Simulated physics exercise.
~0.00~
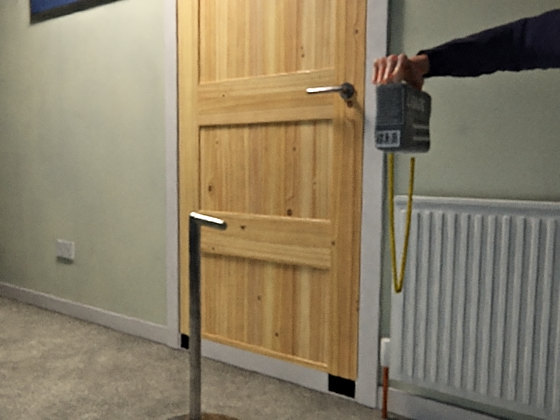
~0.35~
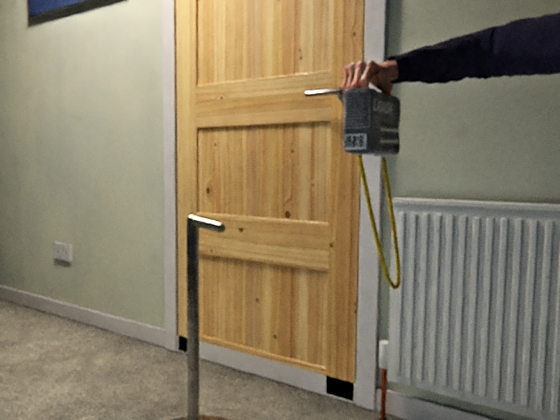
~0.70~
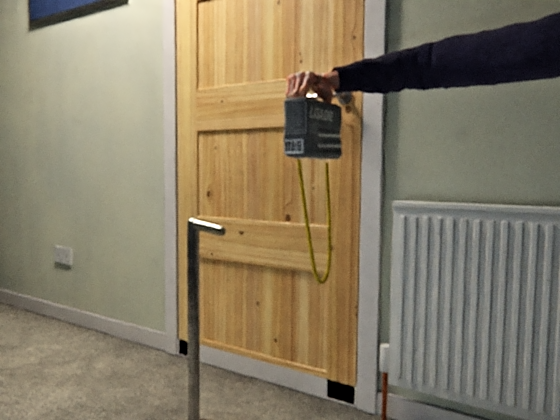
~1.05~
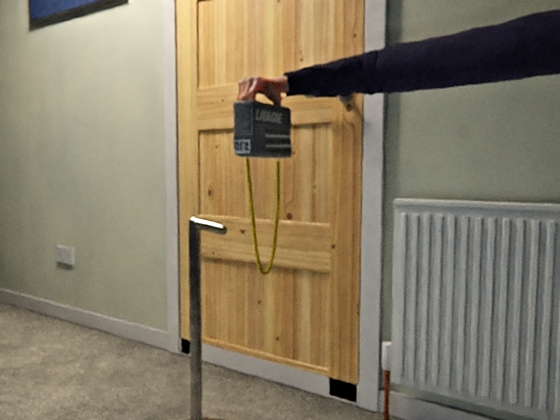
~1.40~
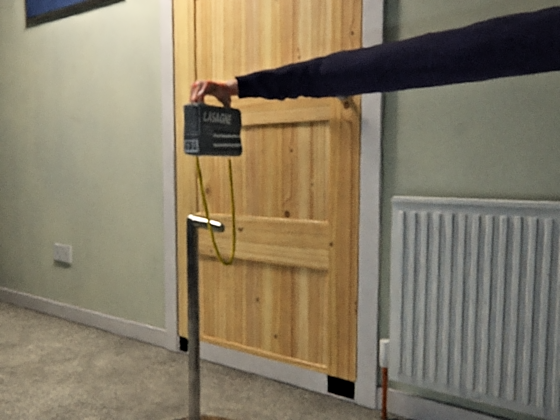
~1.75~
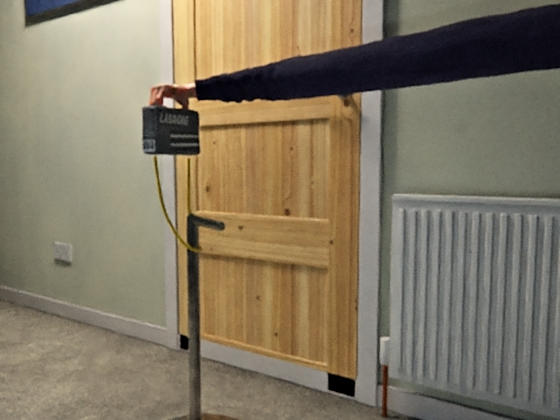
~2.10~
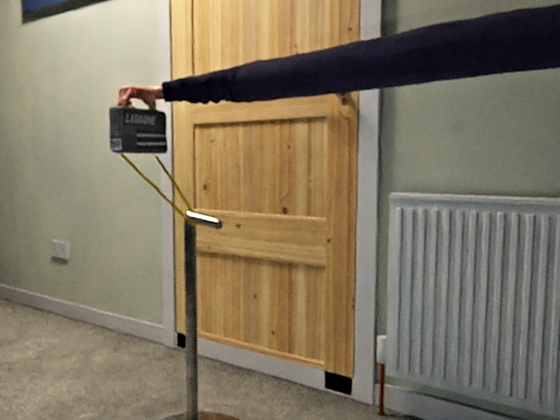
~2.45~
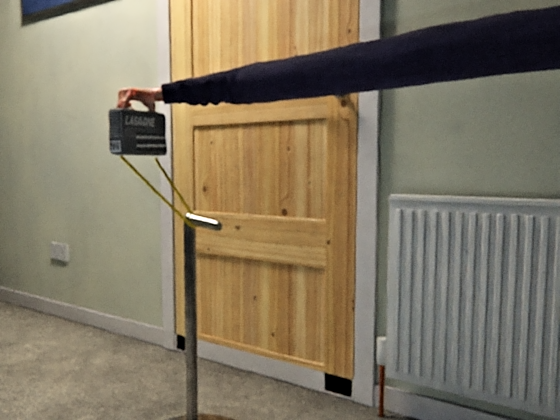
A grey pouch carried left by a hand passes a post and its loop catches tight.
